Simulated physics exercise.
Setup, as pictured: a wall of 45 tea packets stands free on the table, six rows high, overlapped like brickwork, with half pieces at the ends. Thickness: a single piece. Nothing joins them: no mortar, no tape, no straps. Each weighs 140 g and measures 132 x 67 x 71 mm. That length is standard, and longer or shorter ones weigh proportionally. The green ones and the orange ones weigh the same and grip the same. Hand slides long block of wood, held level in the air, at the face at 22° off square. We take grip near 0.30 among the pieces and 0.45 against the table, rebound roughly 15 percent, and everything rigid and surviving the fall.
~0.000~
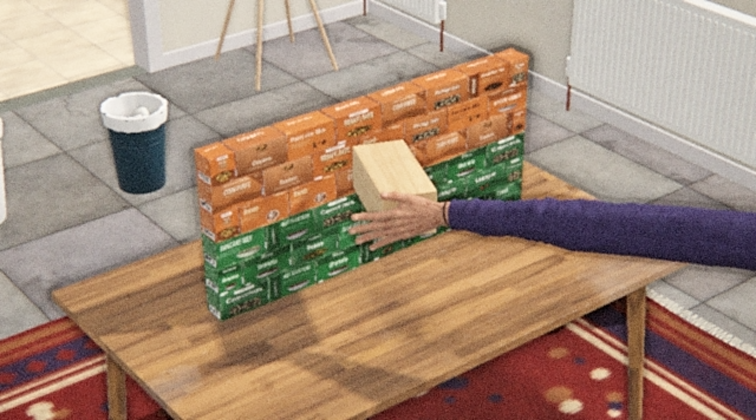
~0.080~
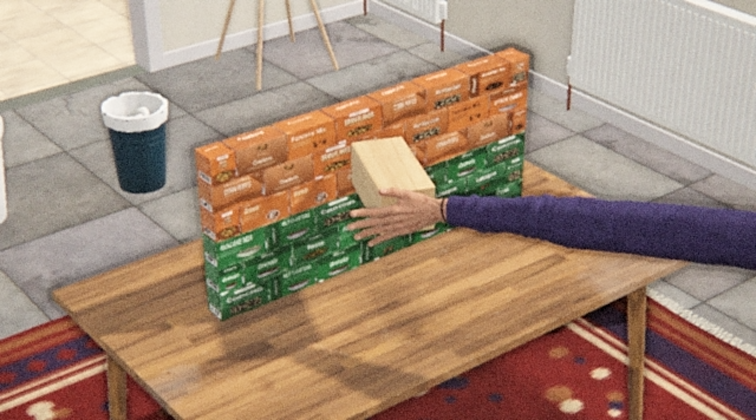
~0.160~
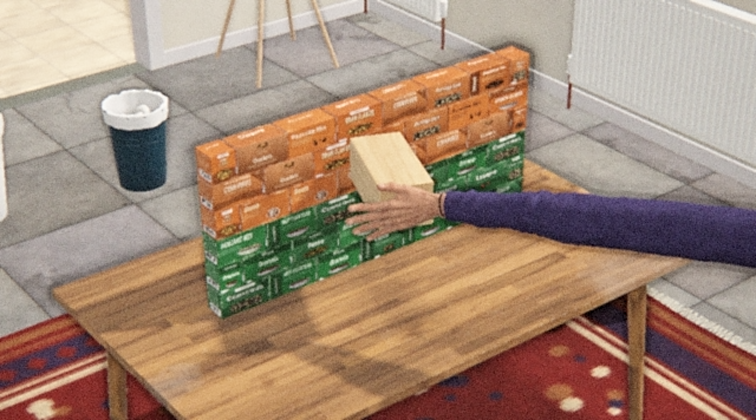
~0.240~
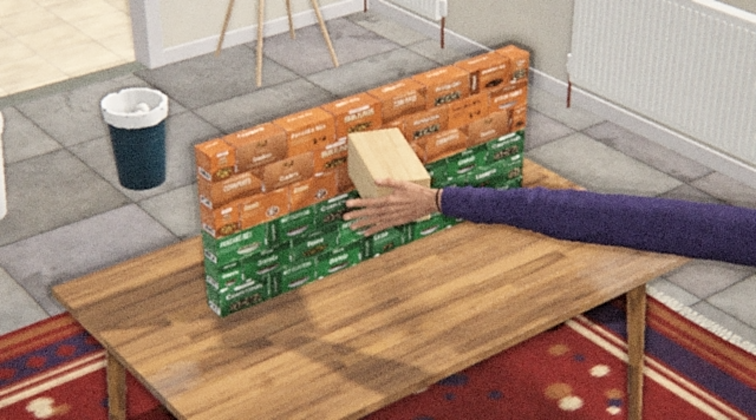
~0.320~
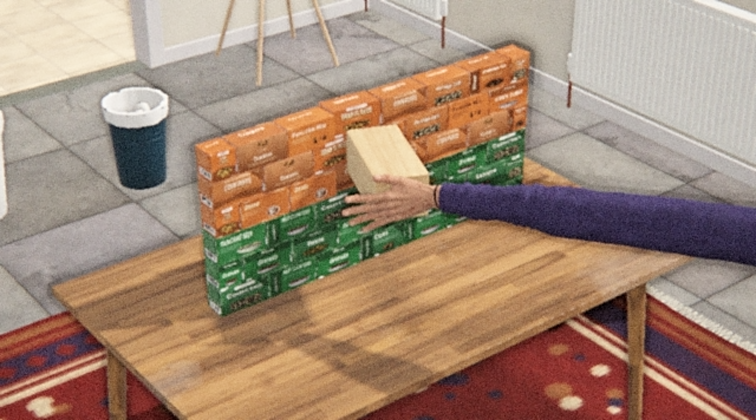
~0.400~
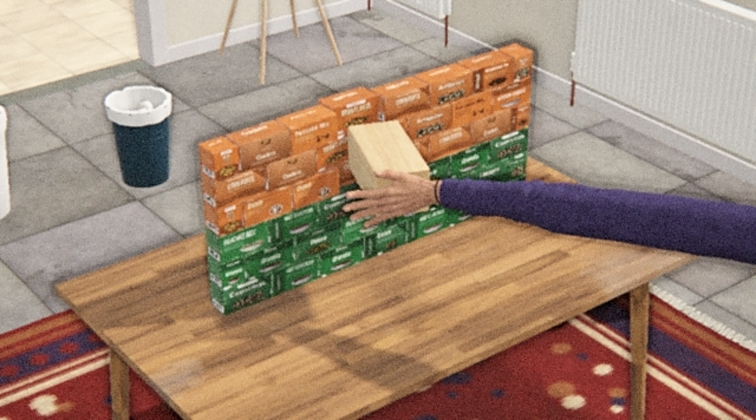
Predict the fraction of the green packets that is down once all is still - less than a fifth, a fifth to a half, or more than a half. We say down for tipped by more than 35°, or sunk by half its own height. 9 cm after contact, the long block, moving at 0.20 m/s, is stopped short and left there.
The fraction is less than a fifth.
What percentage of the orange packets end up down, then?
Taking the orange group, 40 in a hundred end up down.
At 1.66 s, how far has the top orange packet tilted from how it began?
Something like 0°, more or less.
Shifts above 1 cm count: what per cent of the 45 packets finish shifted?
Answer: 20 %.
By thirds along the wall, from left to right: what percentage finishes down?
The left third ends at 10 per cent, the middle at 50 per cent and the right at 10 per cent.
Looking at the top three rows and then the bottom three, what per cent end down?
I'd put the top at 40 per cent and the bottom at 0 per cent.
Around 0.88 s, none of the 22 green packets down (0 of 45 in all colours); top green packet unmoved.
Around 1.14 s, 1 of the 22 green packets down (10 of 45 in all colours); top green packet unmoved.
Finally (2.1 s), 1 of the 22 green packets down (10 of 45 in all colours); top green packet unmoved; top orange packet unmoved. That is 5 per cent. Seen by the last camera, middles, top green packet near (332, 202), top orange packet near (219, 159).
